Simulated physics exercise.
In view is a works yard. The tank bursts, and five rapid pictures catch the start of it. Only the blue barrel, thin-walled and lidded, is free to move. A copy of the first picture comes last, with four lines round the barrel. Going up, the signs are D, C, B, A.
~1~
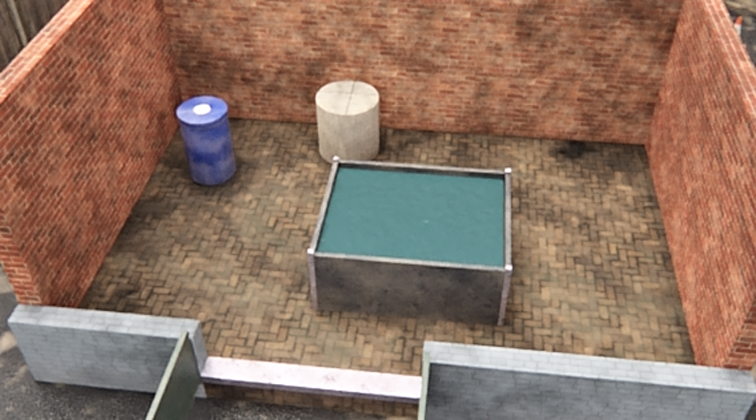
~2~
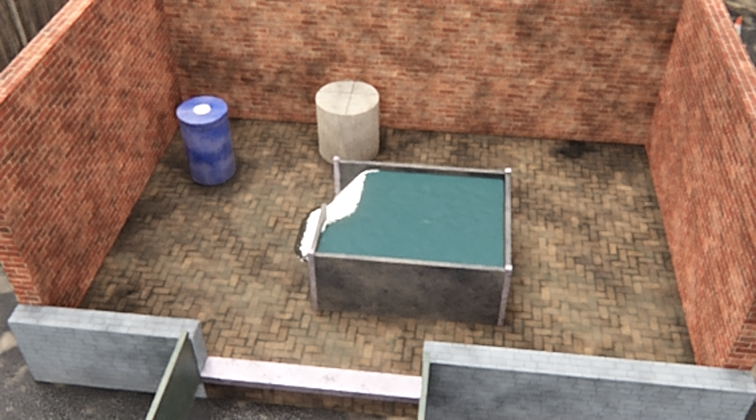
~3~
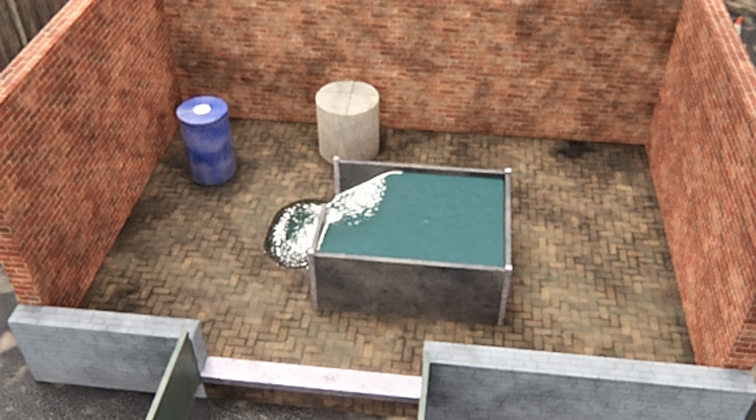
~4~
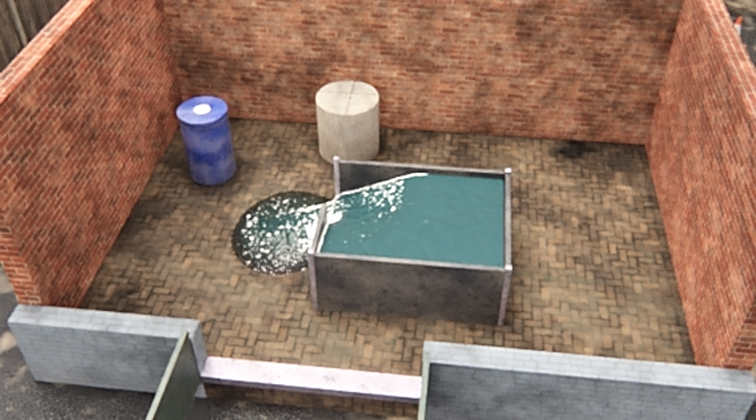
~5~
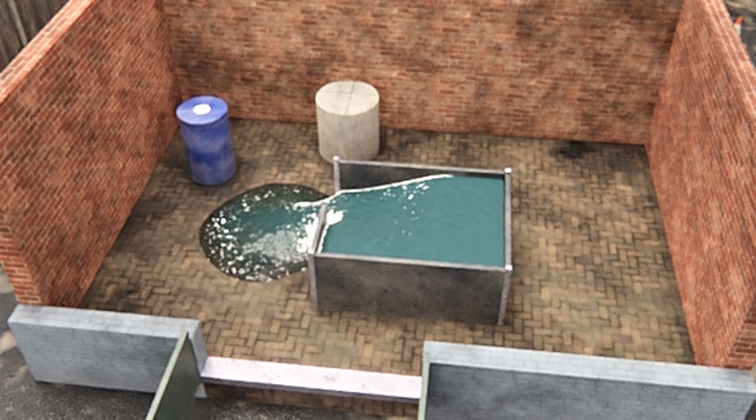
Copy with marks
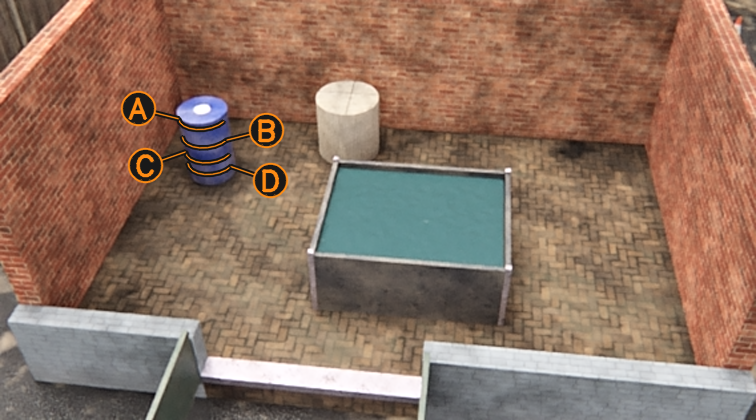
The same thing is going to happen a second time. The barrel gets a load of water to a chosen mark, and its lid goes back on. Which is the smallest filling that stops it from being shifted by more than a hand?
Take C.
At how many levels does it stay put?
Three of them.
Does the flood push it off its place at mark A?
No, that is safe.
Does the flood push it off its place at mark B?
No.
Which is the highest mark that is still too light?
Mark D.
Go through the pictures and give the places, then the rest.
Lid of the blue barrel at (202, 110); tank full, its middle at (415, 216); open gate at (311, 334), in the first picture.
In the second picture, 1 % of the ground wet, in view closest to the barrel at (316, 212).
In the third picture, 3 % of the ground wet, in view closest to the barrel at (284, 214).
In the fourth picture, 5 % of the ground wet, in view closest to the barrel at (273, 200).
Lid of the blue barrel at (202, 110); 8 % of the ground wet, in view closest to the barrel at (248, 194), in the fifth picture.
On the marked copy, A at (196, 129); B at (199, 147); C at (202, 162); D at (204, 174); from the bottom up D, C, B, A.
With A, it does not move.
With B, it does not move.
With C, it does not move.
With D, it is pushed about twice its own width away.
